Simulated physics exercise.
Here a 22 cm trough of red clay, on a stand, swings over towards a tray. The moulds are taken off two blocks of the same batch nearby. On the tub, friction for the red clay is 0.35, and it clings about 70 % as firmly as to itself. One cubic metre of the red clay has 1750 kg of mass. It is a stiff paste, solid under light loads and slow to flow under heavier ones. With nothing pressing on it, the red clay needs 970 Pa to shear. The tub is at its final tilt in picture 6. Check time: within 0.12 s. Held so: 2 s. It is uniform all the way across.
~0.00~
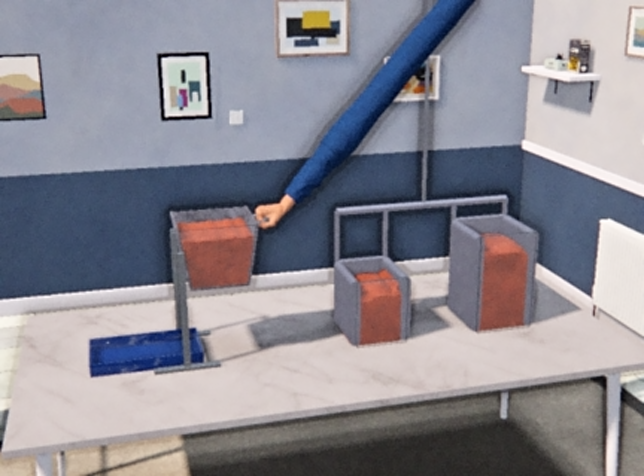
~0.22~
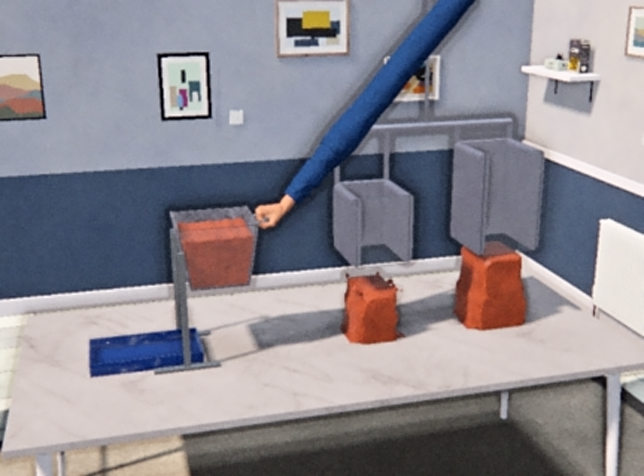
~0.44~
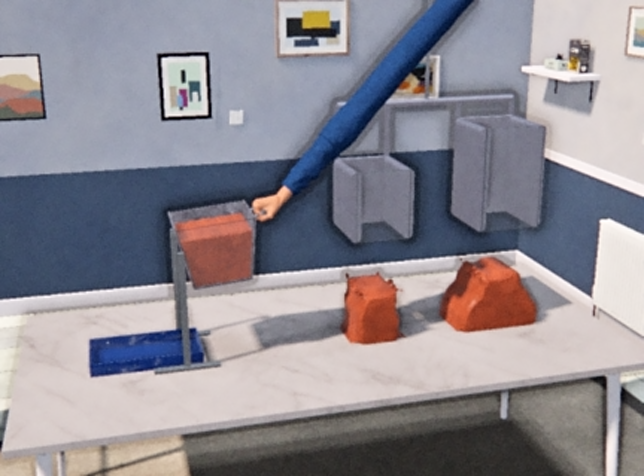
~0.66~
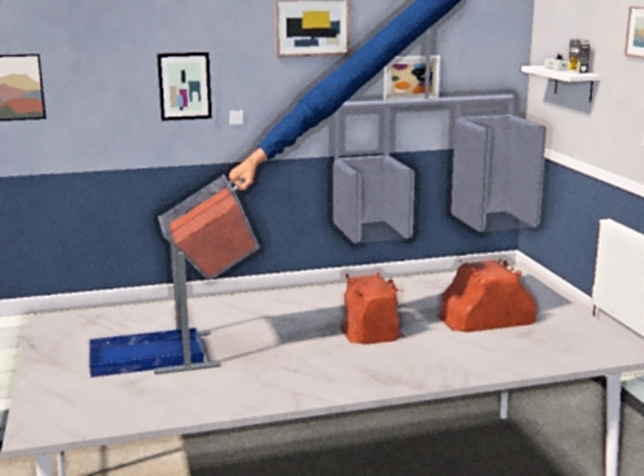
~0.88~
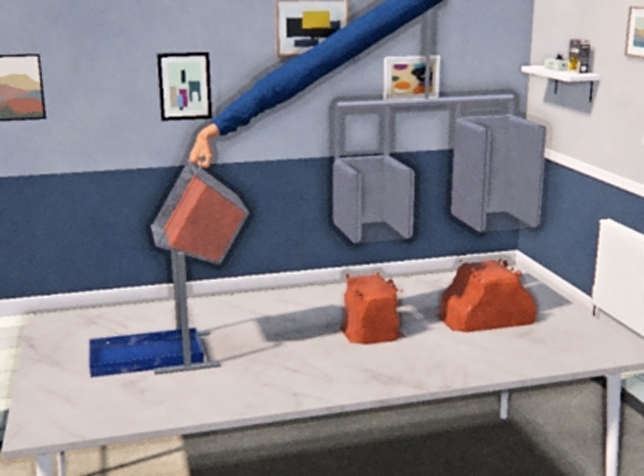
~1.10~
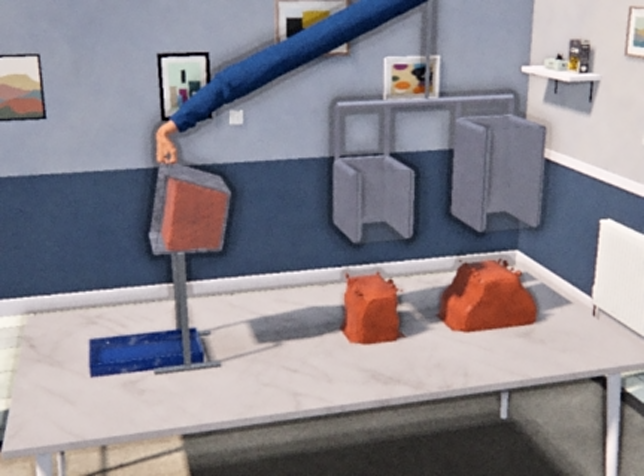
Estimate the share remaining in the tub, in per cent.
I would say roughly 100 per cent remains in the tub.
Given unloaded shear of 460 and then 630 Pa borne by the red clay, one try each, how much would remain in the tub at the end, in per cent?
Respectively, close to 65 % and close to 70 %.
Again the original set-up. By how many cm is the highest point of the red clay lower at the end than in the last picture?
Roughly 0 cm.
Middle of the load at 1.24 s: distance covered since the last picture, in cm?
I'd put the distance at about 0 centimetres.
After 1.24 s, the tub is at 79 degrees and holds 100 %.
After 1.41 s, the tub is at 79 degrees and holds 100 %.
After 1.58 s, the tub is at 79 degrees and holds 100 %.
After 1.75 s, the tub is at 79 degrees and holds 100 %.
After 3.10 s, the tub is at 79 degrees and holds 100 %.
